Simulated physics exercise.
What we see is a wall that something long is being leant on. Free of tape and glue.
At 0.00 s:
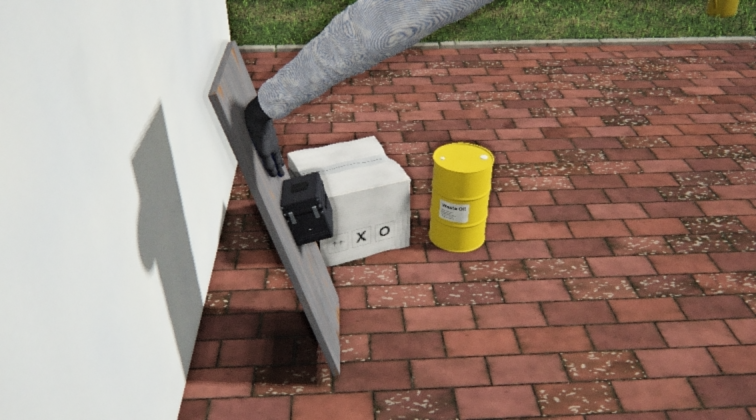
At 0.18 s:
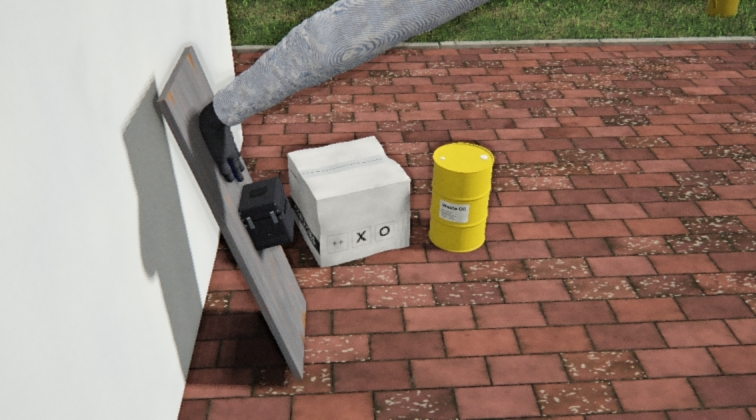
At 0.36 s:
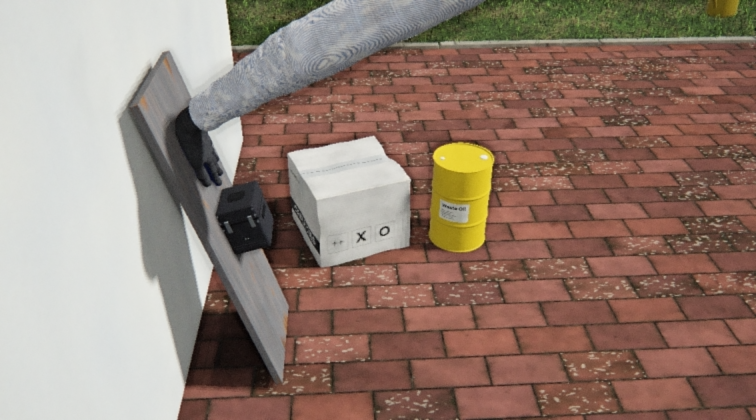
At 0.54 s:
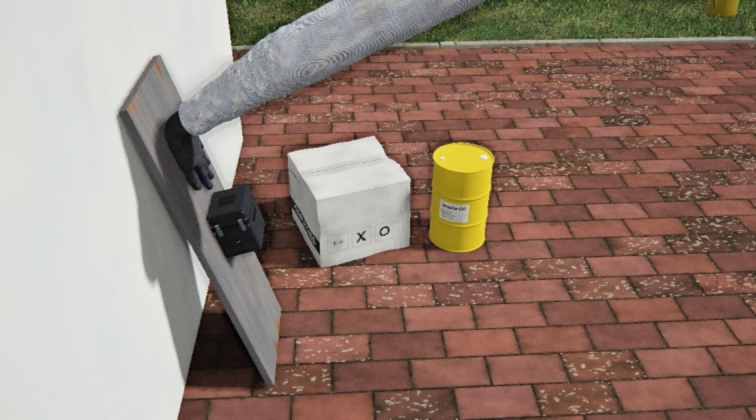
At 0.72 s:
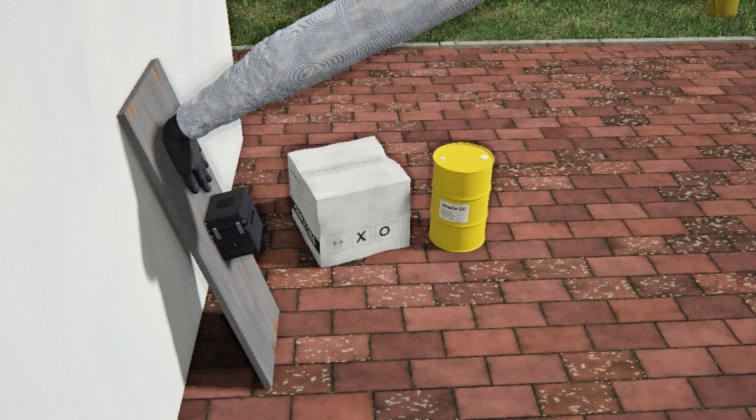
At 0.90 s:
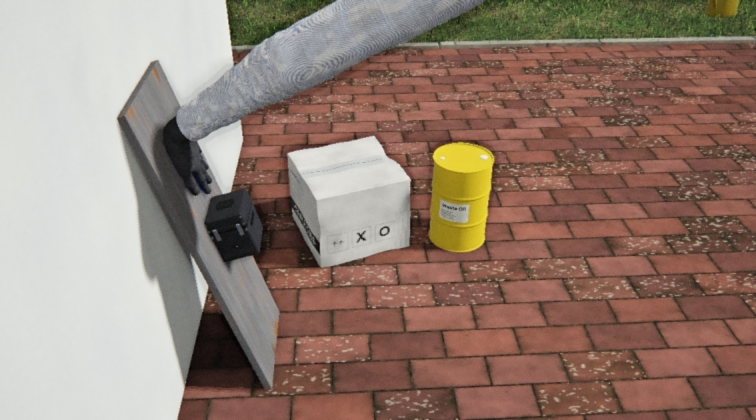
A grey board, held near its top by a dark-gloved hand on a patterned grey sleeve, shifts left toward a white wall, quickly at first and then by smaller amounts, until it leans there almost still. A small black case beside it moves left too, while a white box and a yellow canister stay put to the right. The fixed view looks down on red brick paving edged by grass.
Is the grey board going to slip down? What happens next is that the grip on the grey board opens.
No - I expect it to remain propped.
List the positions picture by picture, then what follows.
On its way; grey board (288, 219); yellow canister (460, 198), in the first picture.
On its way; grey board (247, 224); yellow canister (460, 198), in the second picture.
On its way; grey board (227, 229); yellow canister (460, 198), in the third picture.
On its way; grey board (217, 232); yellow canister (460, 198), in the fourth picture.
Propped up under the hand; grey board (215, 235); yellow canister (460, 198), in the fifth picture.
Propped up under the hand; grey board (215, 236); yellow canister (460, 198), in the sixth picture.
After 1.30 s, nothing has stirred.
After 1.80 s, grey board resting near (216, 236).
At rest (2.2 s), all 3 in place. Seen from the same camera at the end, grey board near (216, 236). The board holds.
